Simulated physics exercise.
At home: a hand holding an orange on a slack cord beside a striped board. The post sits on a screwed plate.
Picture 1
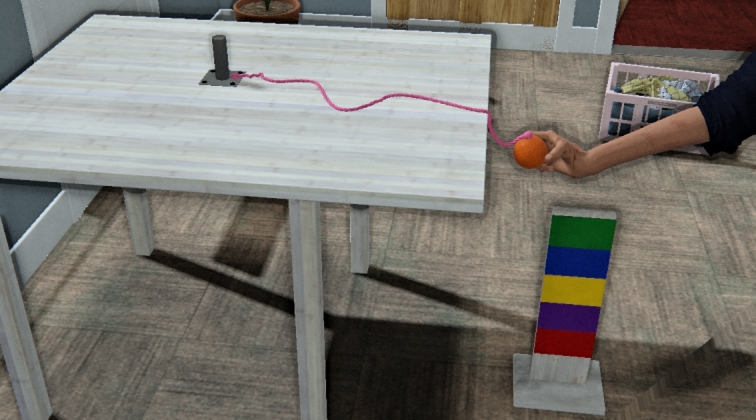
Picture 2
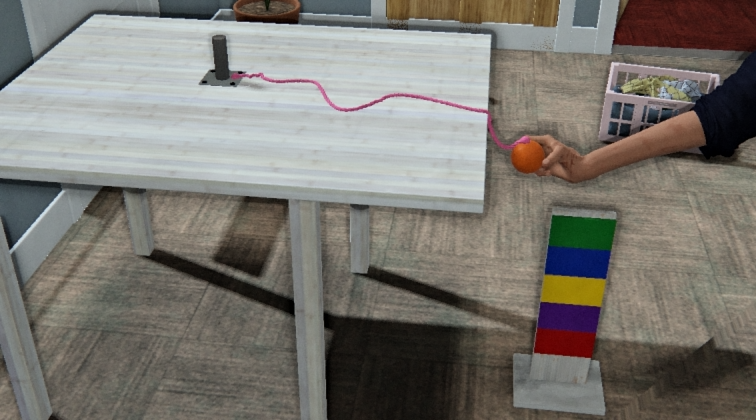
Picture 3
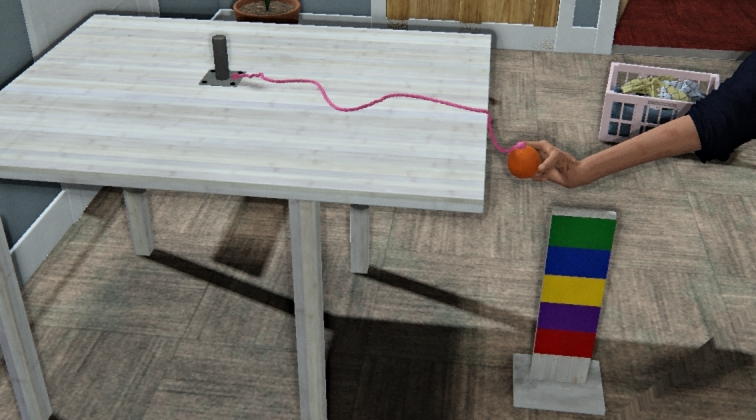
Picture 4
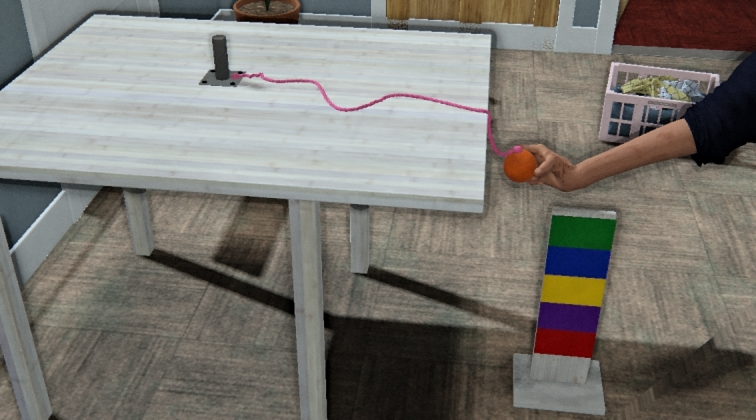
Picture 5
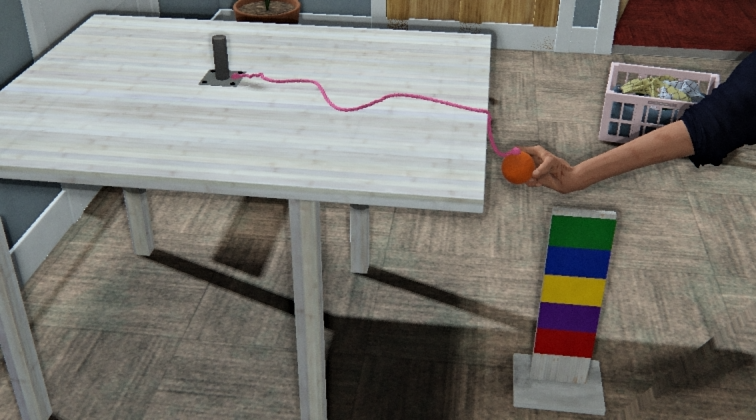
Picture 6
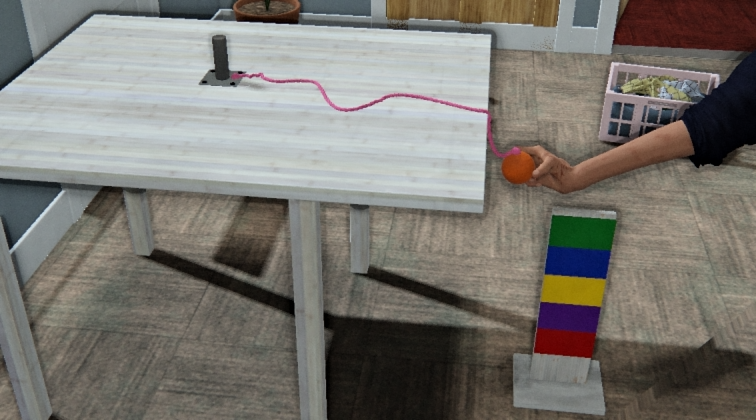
A hand holding an orange on a pink cord shifts slightly left and down.
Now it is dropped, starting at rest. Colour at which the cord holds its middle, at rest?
Blue.
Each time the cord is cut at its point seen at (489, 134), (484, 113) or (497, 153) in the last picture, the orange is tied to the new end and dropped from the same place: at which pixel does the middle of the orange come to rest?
The three cuts give roughly (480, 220), (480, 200) and (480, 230) respectively.
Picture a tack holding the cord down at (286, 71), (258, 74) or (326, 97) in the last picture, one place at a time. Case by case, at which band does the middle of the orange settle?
Going through the tries in order, you get blue, blue and green.
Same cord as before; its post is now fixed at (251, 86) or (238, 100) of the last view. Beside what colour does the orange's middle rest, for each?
First case: Yellow. Second case: Yellow.
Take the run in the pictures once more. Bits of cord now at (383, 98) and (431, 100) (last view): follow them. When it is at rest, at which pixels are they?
In that view they reach (453, 104) and (488, 127).
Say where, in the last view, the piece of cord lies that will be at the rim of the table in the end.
Around (415, 97).
Soon after, orange near (498, 246); level with blue.
After that, orange near (461, 242); level with blue.
In the end, orange near (479, 248); level with blue. The cord holds its middle at blue.
